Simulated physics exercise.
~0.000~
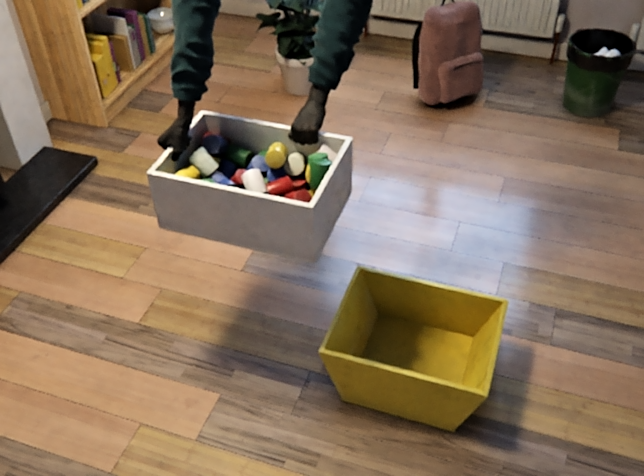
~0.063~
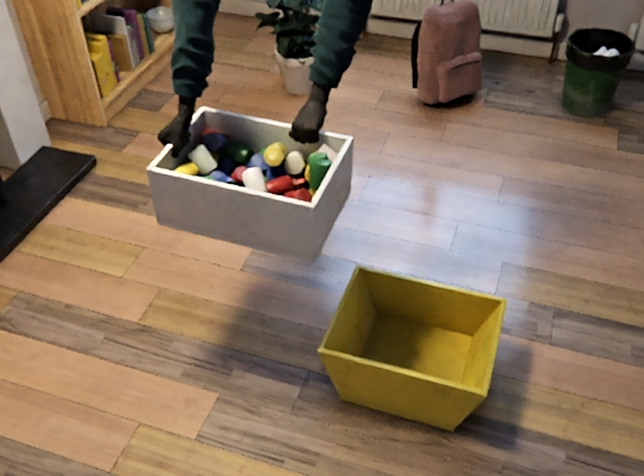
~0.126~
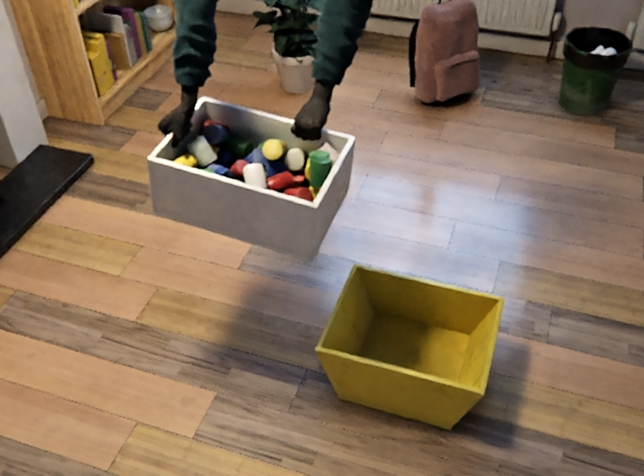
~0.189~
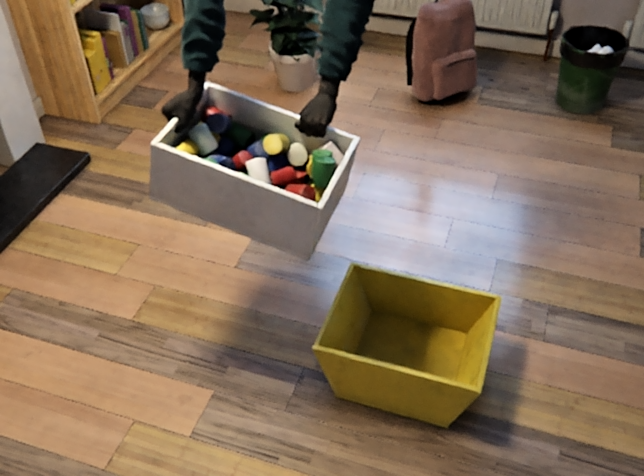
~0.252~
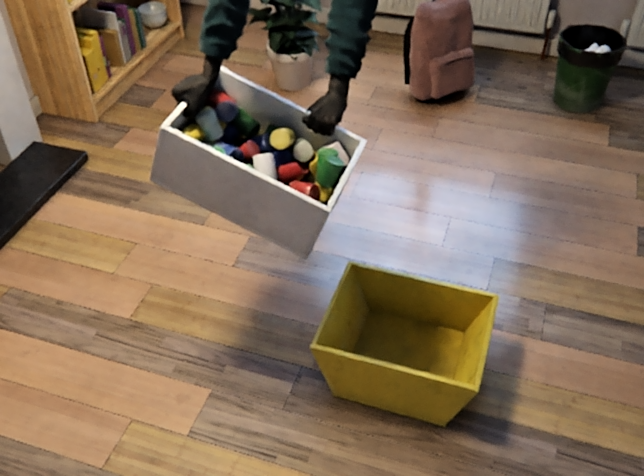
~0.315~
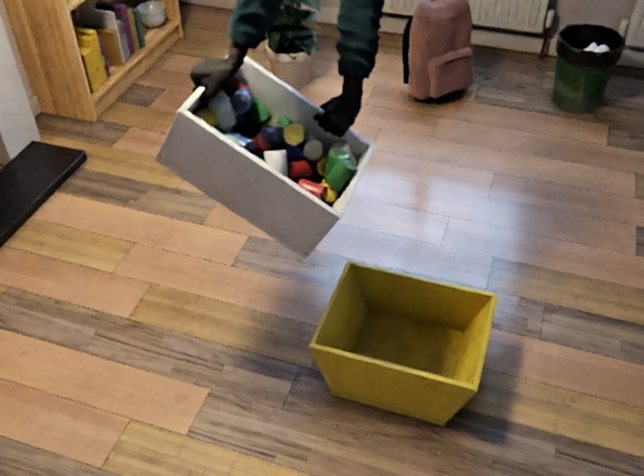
A white crate full of small, colourful containers, gripped by two dark-gloved hands, starts out level above a wooden floor, up and to the left of an empty yellow carton. The hands gradually raise its left end, tilting it steeply down toward the right, while the containers stay inside.
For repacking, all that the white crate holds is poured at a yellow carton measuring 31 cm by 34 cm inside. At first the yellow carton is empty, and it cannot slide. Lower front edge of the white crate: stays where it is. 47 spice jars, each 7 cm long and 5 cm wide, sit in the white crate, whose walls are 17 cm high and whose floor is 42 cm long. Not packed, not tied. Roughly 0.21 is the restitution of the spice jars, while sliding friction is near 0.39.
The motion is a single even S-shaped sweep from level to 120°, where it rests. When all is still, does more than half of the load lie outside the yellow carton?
No, a sixth to a half does.
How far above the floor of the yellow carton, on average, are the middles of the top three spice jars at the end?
Height: About 11 cm.
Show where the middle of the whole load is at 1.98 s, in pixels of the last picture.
About (439, 355).
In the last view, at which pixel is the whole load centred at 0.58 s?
You'd find the load's middle at roughly (338, 167).
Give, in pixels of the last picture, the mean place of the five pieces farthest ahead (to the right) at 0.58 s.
They'd be centred about (376, 196) in the last picture.
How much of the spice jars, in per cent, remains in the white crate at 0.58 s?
Around 100 per cent of the load.
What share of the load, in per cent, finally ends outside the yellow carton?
I'd put it at around 25 percent of them.
After 0.58 s, tilt 77°; 47 still in the white crate.
After 0.91 s, tilt 119°; 16 still in the white crate, 4 in the yellow carton and 27 in the air.
After 1.38 s, tilt 120°; 34 in the yellow carton, 12 outside the yellow carton and 1 in the air.
When it is over (at 1.98 s), 35 in the yellow carton and 12 outside the yellow carton. Asked share, 12 of 47, 26 per cent.
